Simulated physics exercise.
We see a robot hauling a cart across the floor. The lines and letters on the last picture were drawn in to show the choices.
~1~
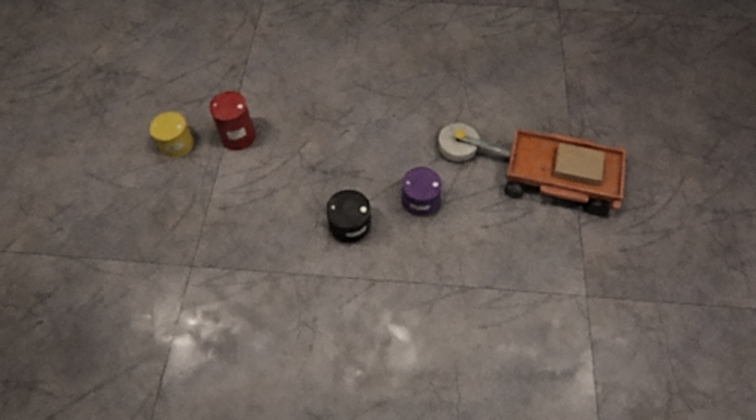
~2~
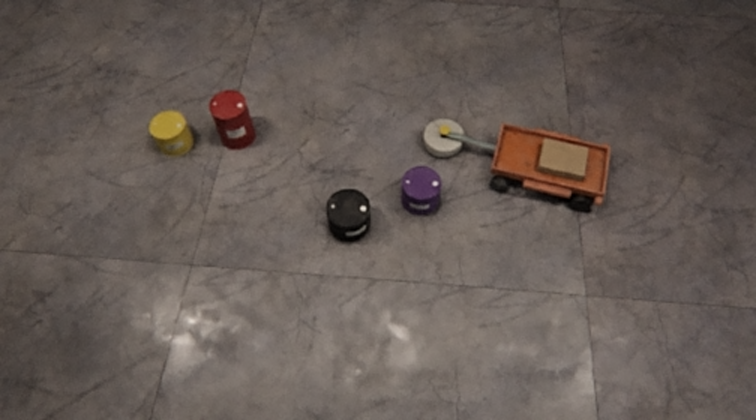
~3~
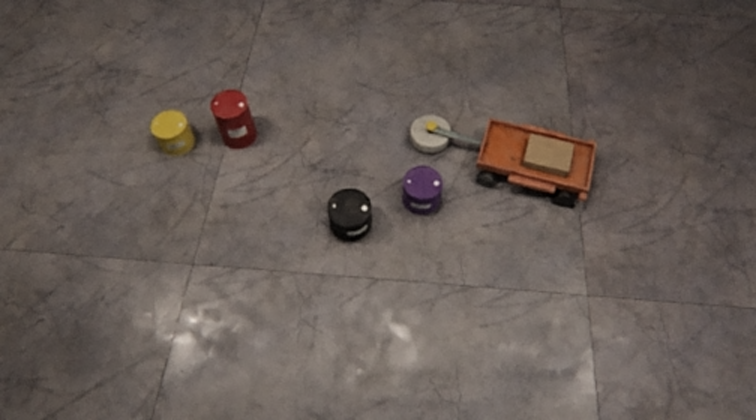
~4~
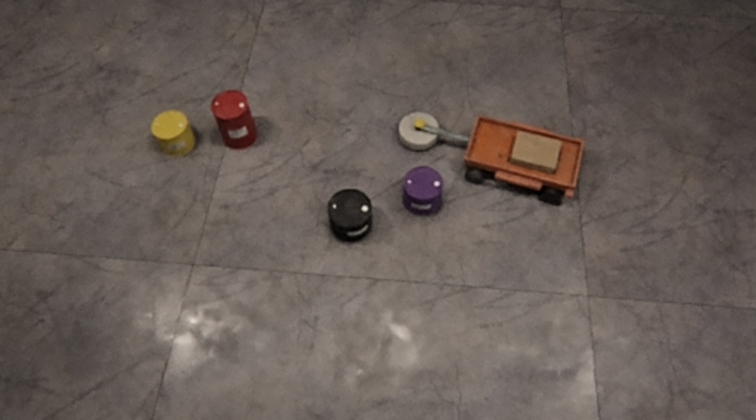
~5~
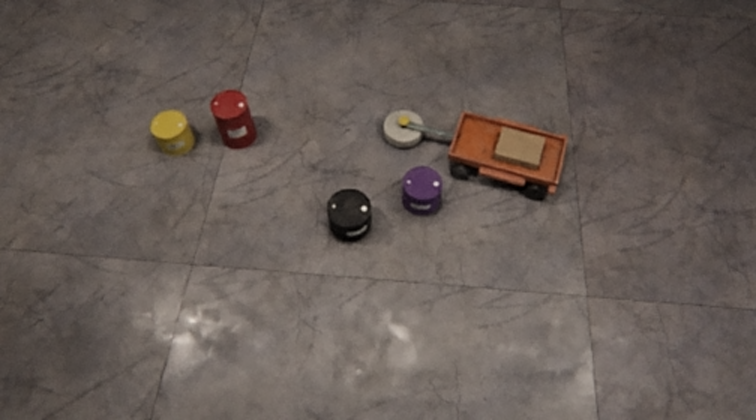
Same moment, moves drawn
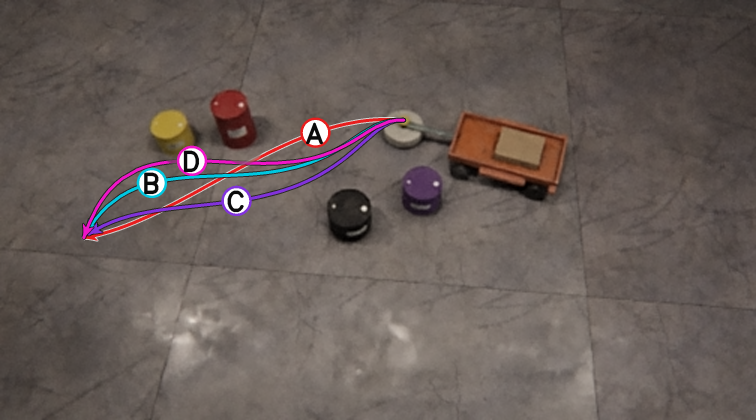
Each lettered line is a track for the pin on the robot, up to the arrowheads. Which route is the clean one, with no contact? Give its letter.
A.
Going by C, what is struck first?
It meets the purple tub.
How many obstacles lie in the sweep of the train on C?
It touches two.
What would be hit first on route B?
It meets the purple tub.
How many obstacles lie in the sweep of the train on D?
In all, three.
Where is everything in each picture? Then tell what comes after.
In the first frame, robot (459, 141); orange cart (566, 165); purple tub (420, 200).
In the second frame, robot (444, 136); orange cart (550, 160); purple tub (420, 199).
In the third frame, robot (431, 132); orange cart (536, 156); red drum (240, 135).
In the fourth frame, robot (419, 130); orange cart (524, 153); purple tub (421, 199).
In the fifth frame, robot (404, 127); orange cart (508, 149); red drum (240, 136); black tub (351, 223); purple tub (421, 199).
On the marked copy, A from (404, 120) via (246, 165) to (84, 238); B from (404, 120) via (248, 174) to (86, 233); C from (404, 120) via (261, 196) to (89, 234); D from (404, 120) via (231, 162) to (84, 238).
With A. Early on, robot (296, 148), cart (401, 134).
Further on, robot (192, 202), cart (295, 156).
At the end, robot (89, 243), cart (199, 194); nothing has been touched.
As for the rest, B meets the purple tub; C meets the purple tub and black tub; D meets the purple tub, yellow tub and red drum.
